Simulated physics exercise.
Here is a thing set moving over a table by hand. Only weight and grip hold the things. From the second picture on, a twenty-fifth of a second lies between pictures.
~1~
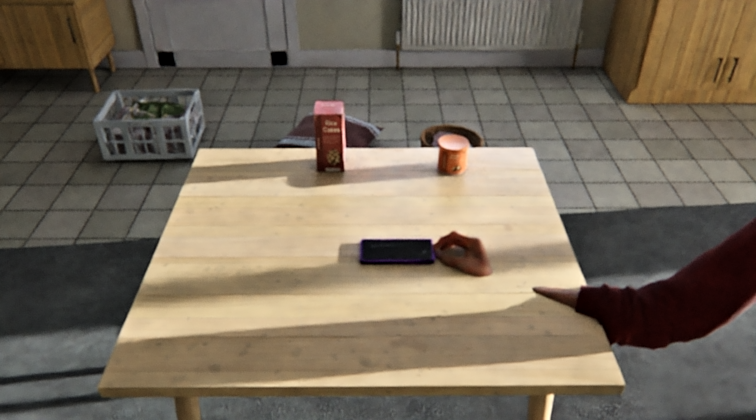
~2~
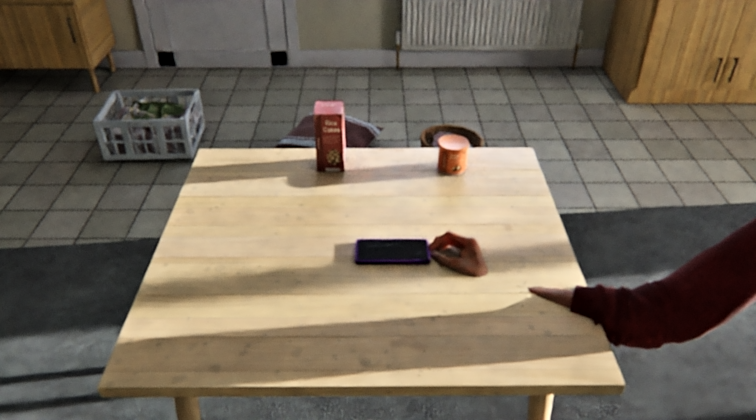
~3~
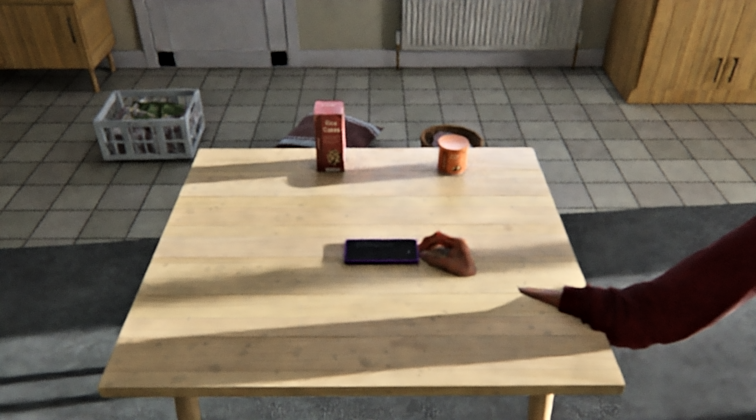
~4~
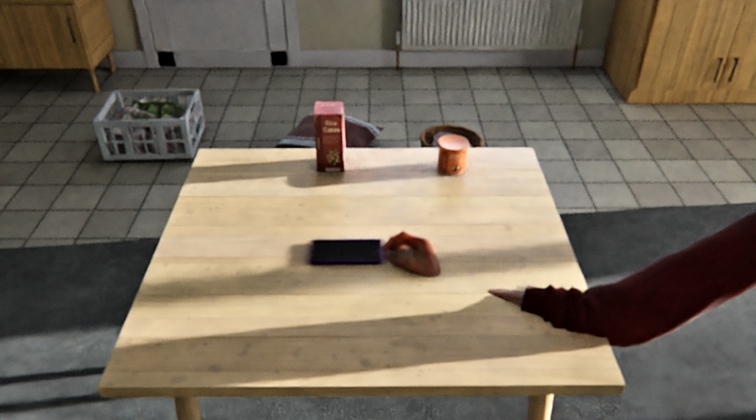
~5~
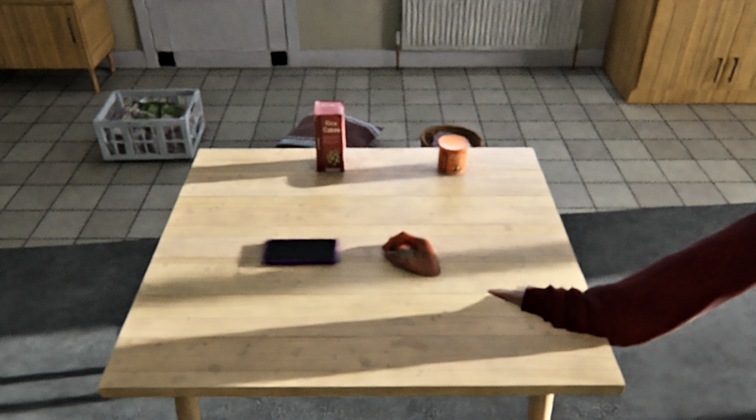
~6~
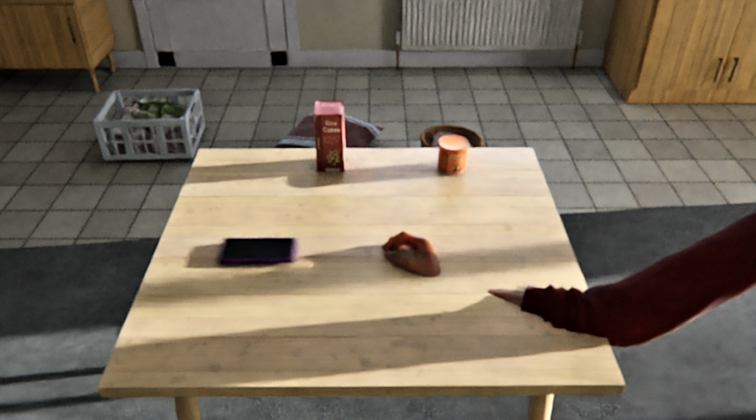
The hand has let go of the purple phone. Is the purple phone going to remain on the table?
The purple phone drops to the floor.
Then, 0.10 s later than the last frame, purple phone moved well along near (158, 252).
Then, 0.30 s later than the last frame, purple phone now off the table.
Then, 0.40 s later than the last frame, things are still on the move.
Then, 0.60 s later than the last frame, as before.
When it is over, off the table, purple phone.
